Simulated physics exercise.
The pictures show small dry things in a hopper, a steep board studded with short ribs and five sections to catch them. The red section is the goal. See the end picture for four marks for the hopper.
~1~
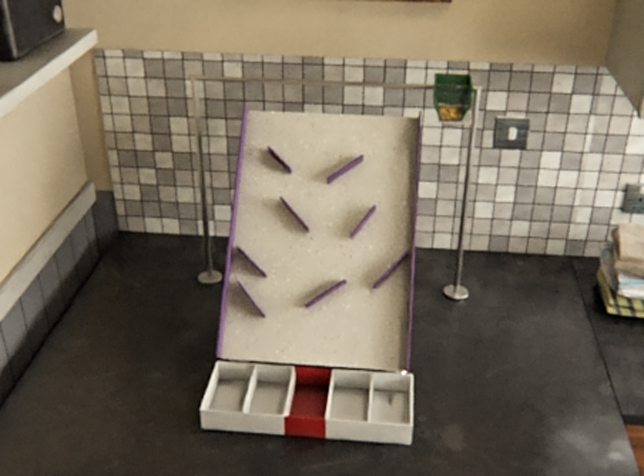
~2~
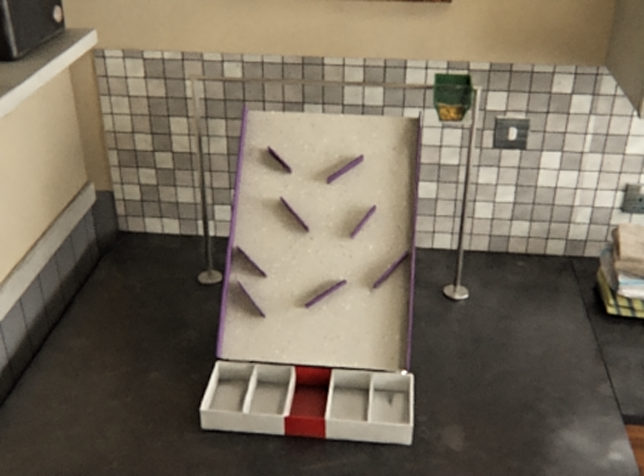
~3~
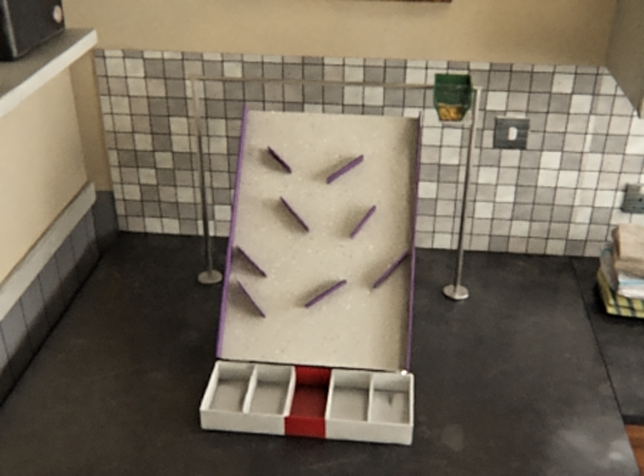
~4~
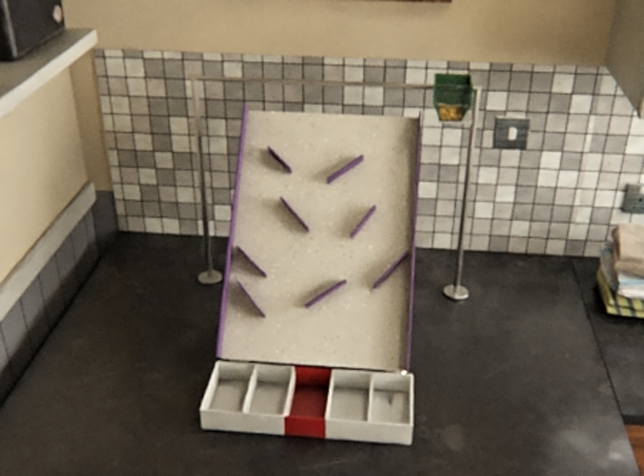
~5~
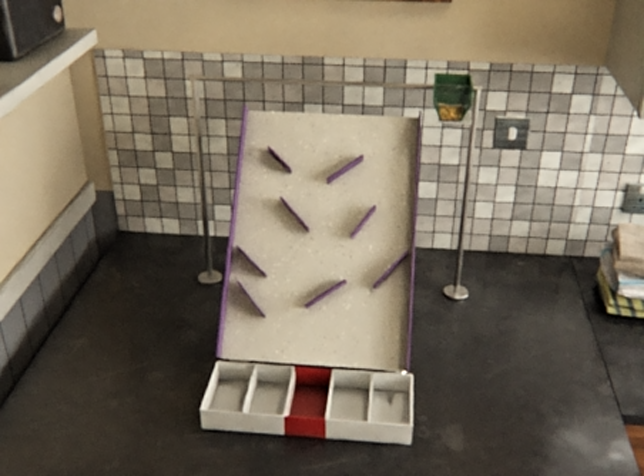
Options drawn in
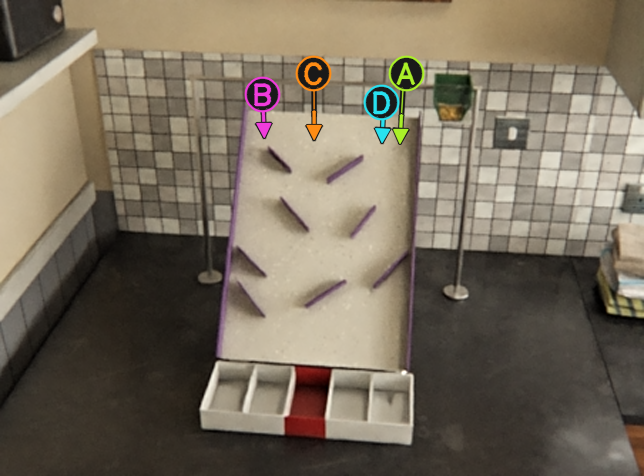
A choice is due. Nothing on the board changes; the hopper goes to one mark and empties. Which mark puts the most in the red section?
Best: A.
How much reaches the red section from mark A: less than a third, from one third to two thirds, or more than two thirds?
Mark A gives from one third to two thirds.
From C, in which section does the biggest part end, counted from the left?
The second from the left.
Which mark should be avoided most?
The answer is C.
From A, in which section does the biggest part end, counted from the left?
It is the third one.
On the marked copy, mark A meets the board at (400, 138); mark B meets the board at (264, 132); mark C meets the board at (314, 134); mark D meets the board at (382, 137).
With A, about half in the red section, about a third in other sections, a small part held on the board.
With B, about half in the red section, about half in other sections, a stray few outside the box.
With C, none in the red section, all in other sections.
With D, about a third in the red section, about half in other sections.
